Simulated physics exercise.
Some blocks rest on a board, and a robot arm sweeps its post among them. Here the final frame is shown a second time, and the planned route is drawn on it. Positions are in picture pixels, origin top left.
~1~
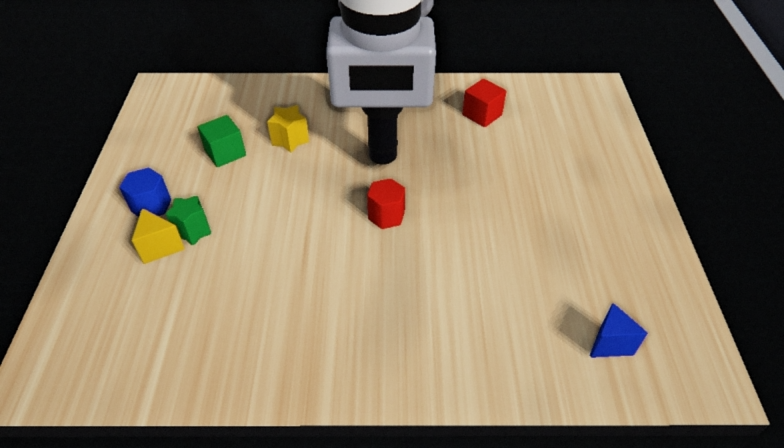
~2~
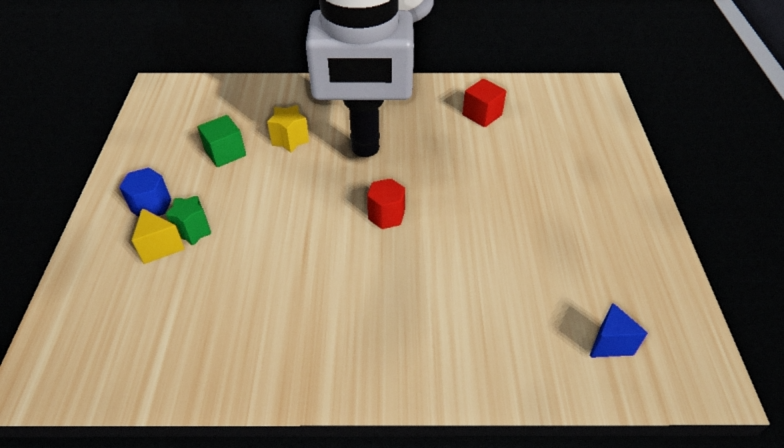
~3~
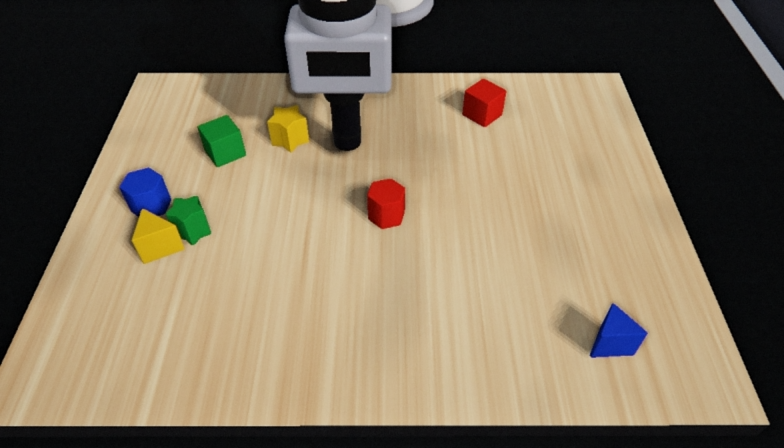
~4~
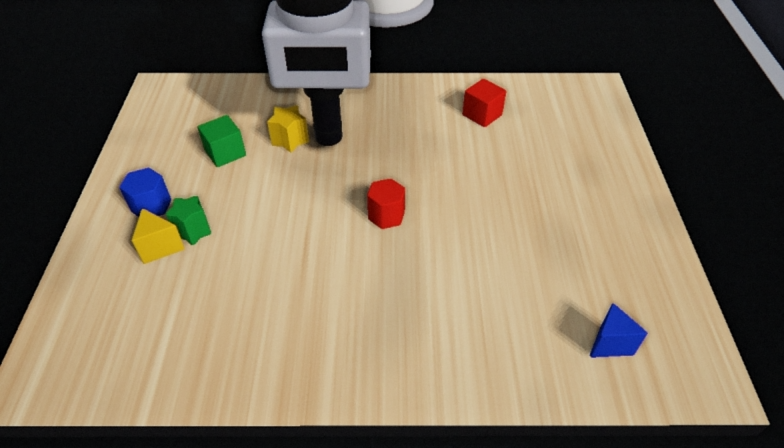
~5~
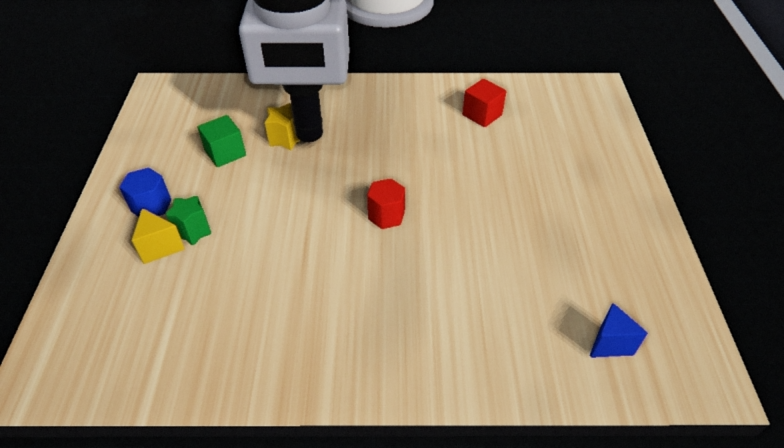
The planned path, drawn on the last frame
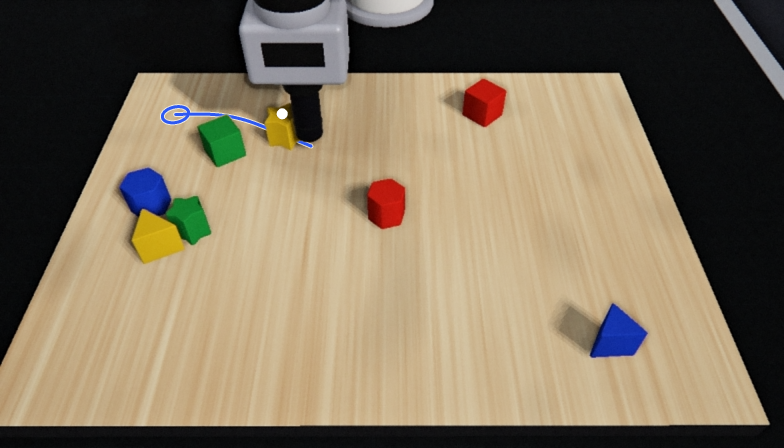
On a light wooden board scattered with red, green, yellow and blue blocks, a robot arm sweeps its black post leftward and slightly toward the far edge, reaching the yellow star-shaped block, which shifts barely, while the other blocks stay still.
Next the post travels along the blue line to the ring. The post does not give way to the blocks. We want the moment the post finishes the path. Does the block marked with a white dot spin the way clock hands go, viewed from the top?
It seems so.
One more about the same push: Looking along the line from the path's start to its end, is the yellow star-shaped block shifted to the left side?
No, that is not how it ends up.
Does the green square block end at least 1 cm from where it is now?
Final answer: No.
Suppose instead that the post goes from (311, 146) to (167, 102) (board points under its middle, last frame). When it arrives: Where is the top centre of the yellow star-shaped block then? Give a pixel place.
Pixel (139, 70).
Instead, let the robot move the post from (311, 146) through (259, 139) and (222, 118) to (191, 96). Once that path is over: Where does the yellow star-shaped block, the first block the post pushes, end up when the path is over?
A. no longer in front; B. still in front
B: Still in front.
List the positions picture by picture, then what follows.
The first frame shows tip of the post (383, 156), middles of tops, green square block (219, 128), yellow star-shaped block (286, 115).
The second frame shows post (366, 149), nothing pushed.
The third frame shows post (348, 143), nothing pushed.
The fourth frame shows post (329, 138), nothing pushed.
The fifth frame shows post (310, 134), green square block (219, 128), yellow star-shaped block (282, 114).
The line goes from (311, 146) through (269, 129) and (225, 116) to (176, 115); the dot is on the yellow star-shaped block.
On the path given first. One third of the way, post (266, 117); yellow star-shaped block (241, 98).
Two thirds of the way, post (222, 104); yellow star-shaped block (197, 85).
At the end, post (172, 103); green square block unmoved; yellow star-shaped block (158, 77), turned 20° clockwise.
